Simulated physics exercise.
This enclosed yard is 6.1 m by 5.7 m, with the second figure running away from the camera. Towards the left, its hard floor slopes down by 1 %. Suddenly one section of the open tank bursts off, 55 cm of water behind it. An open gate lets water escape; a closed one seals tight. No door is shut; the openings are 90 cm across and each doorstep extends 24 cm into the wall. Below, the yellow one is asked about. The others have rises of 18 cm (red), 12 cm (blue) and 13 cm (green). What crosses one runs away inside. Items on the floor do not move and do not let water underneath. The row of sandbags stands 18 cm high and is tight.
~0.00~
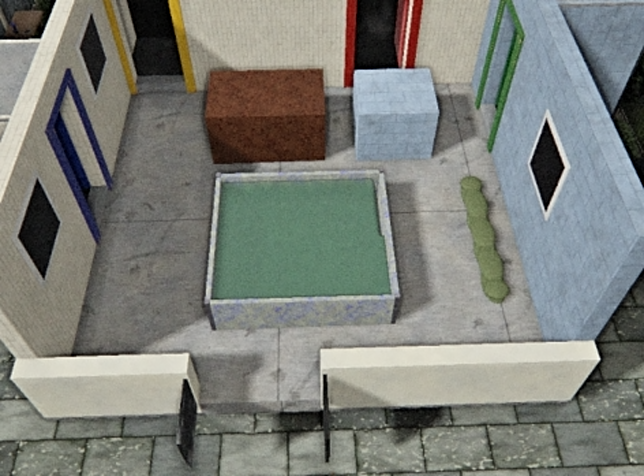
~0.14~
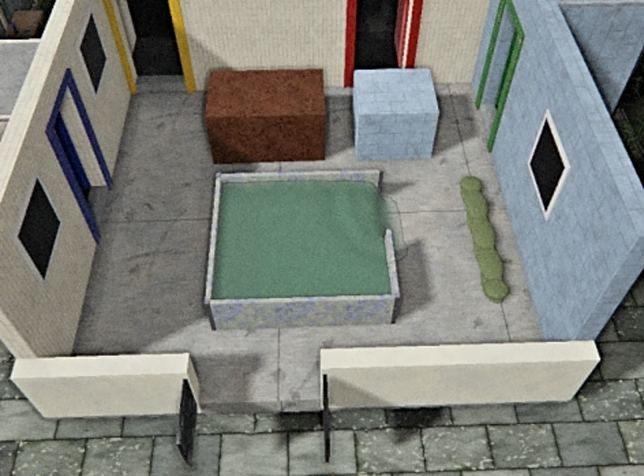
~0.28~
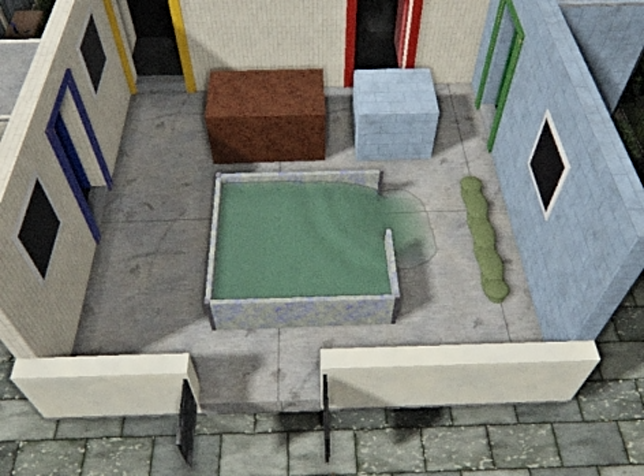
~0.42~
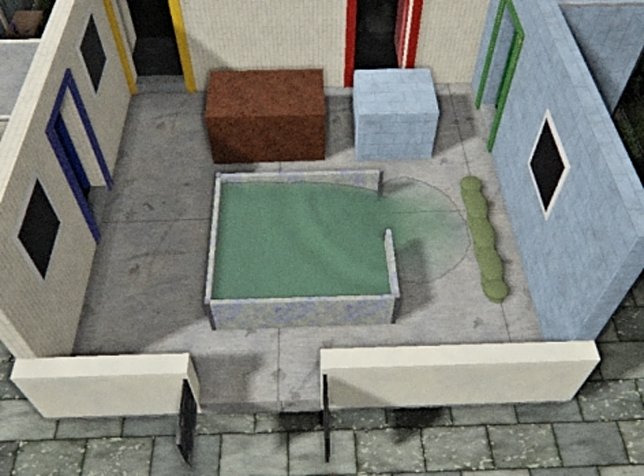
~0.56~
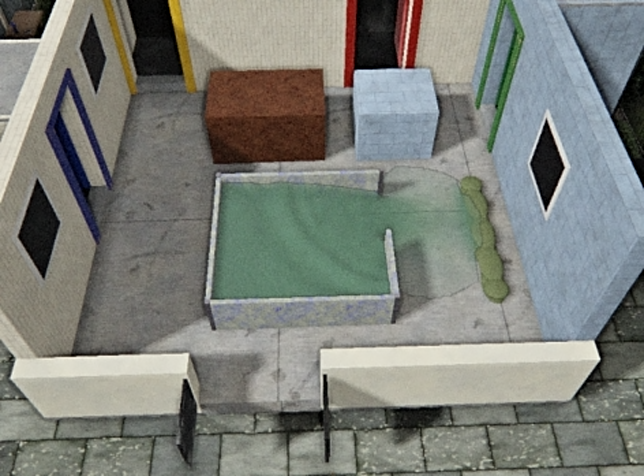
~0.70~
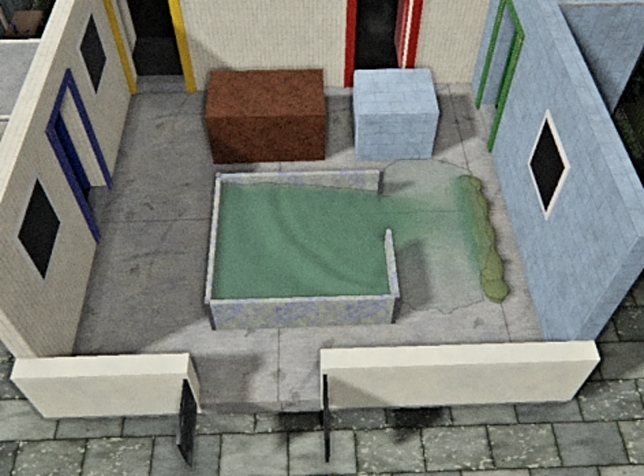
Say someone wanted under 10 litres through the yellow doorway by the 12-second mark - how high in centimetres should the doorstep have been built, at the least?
They should have built it at least 12 cm high.
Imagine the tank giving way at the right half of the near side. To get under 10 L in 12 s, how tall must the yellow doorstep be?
It needs to be about 9.0 cm high.
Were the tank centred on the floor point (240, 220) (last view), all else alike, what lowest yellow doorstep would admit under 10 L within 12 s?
With that change, some 11.0 centimetres.
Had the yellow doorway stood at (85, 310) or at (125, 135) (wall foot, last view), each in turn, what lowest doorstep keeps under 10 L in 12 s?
Around 8.5 and 9.5 cm respectively.
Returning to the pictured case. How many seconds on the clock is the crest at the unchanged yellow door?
Near 11.0 seconds.
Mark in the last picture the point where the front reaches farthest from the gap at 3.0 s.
Pixel: About (465, 86).
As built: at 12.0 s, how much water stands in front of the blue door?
9.5 cm.
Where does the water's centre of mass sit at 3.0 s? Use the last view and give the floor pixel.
Around (366, 236).
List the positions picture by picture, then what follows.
In the first picture, still water, 55 cm deep, in the open tank at (302, 235); the yellow door at (151, 44) is dry.
In the second picture, the gap is at (380, 221), the front 0.2 m out at (400, 254); the back of the open tank holds 55 cm.
In the third picture, the front is at (429, 249), 0.7 m from the gap at (380, 222); 0.7 m2 of floor is wet, 55 cm left at the back.
In the fourth picture, water pours out at (380, 222) and has run 1.2 m, to (463, 235); about 6 cm deep outside, 55 cm at the back.
In the fifth picture, water pours out at (380, 222) and has run 1.4 m, to (479, 233); about 6 cm deep outside, 55 cm at the back.
In the sixth picture, the gap is at (380, 222), the front 1.5 m out at (467, 180); the back of the open tank holds 55 cm; the yellow door at (151, 44), 4.9 m from the gap, is still 4.5 m from the nearest water.
After 1.4 s water covers 20 % of the floor, deepest (36 cm) near (464, 219); it has not reached the yellow door.
After 3.0 s water covers 40 % of the floor, deepest (32 cm) near (455, 87); it has not reached the yellow door.
After 12.0 s water covers 95 % of the floor, deepest (14 cm) near (64, 390); 13 cm at the yellow door, 0 litres in over its 18 cm doorstep.
At the yellow door as built, the water arrived by 4.7 s and peaked near 14 cm at 11.0 s.
Run again over the same 12 s with other heights there, 21 litres in over 10.5 cm, 3 litres over 14.5 cm. The limit of 10 litres is kept from about 12 cm up.
